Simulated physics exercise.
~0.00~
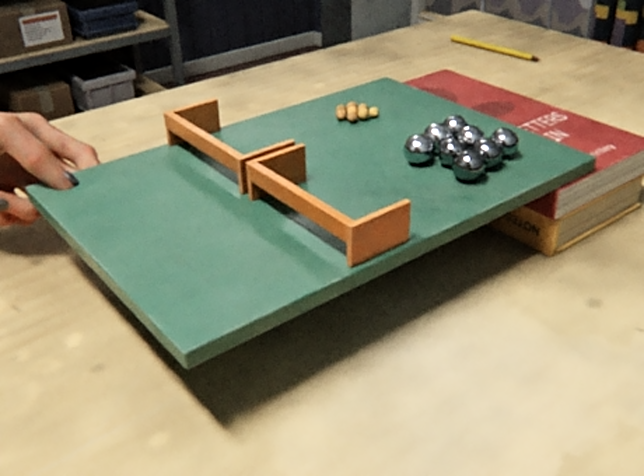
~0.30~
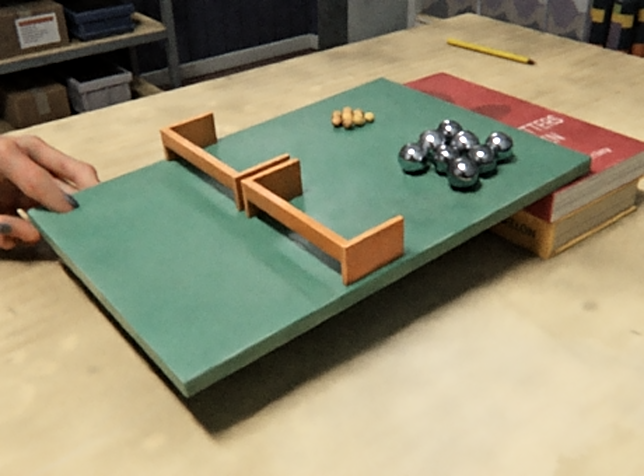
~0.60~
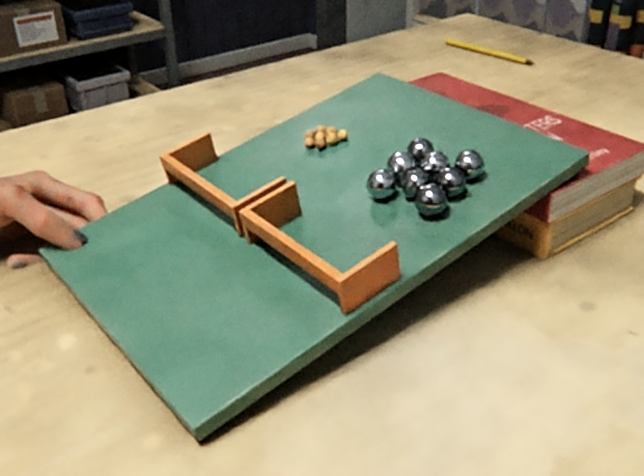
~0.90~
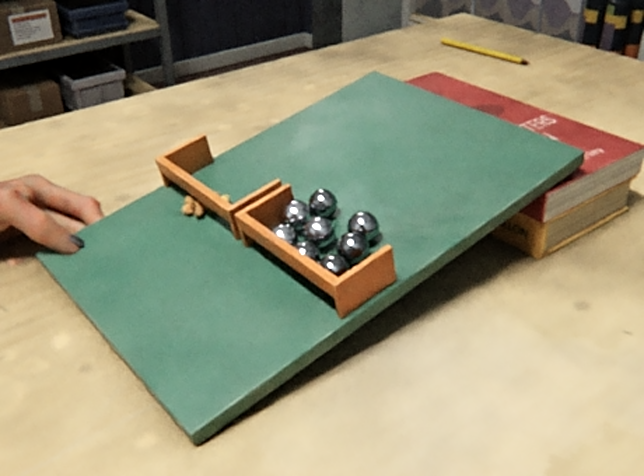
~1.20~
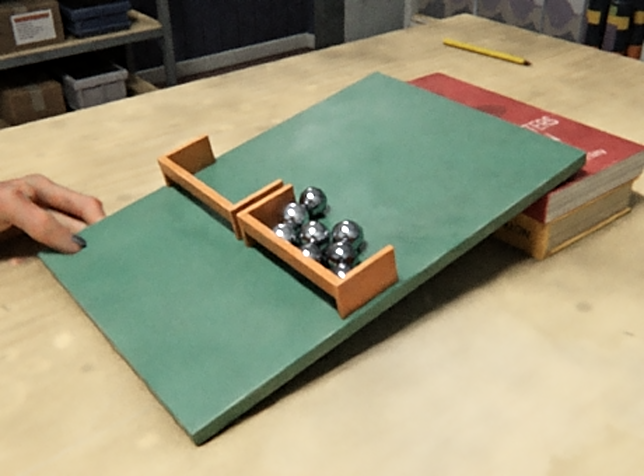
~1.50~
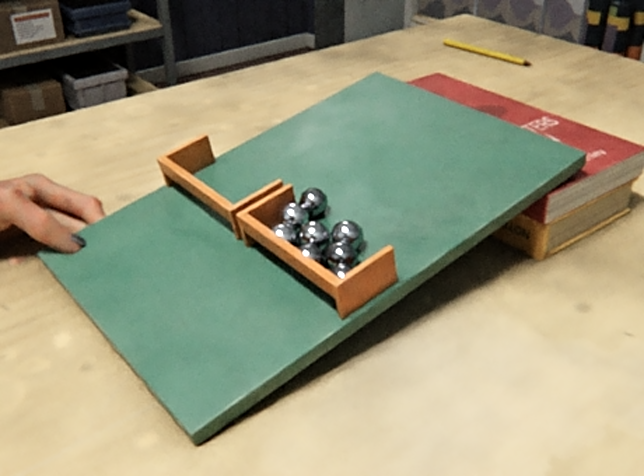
The clip opens on a green board propped on a stack of books, with a hand holding its free end above a pale tabletop. A heap of shiny dark balls and a heap of tiny tan pieces rest near the raised end, each facing an orange bar. The hand lowers the free end, and the slope steepens until the board's front corner meets the table. Both heaps move down to the left toward the bars. The balls gather against the nearer bar, while the tan pieces reach the farther one and pass beneath it. At the end, the balls stay lodged behind their bar and the tan pieces are out of sight.
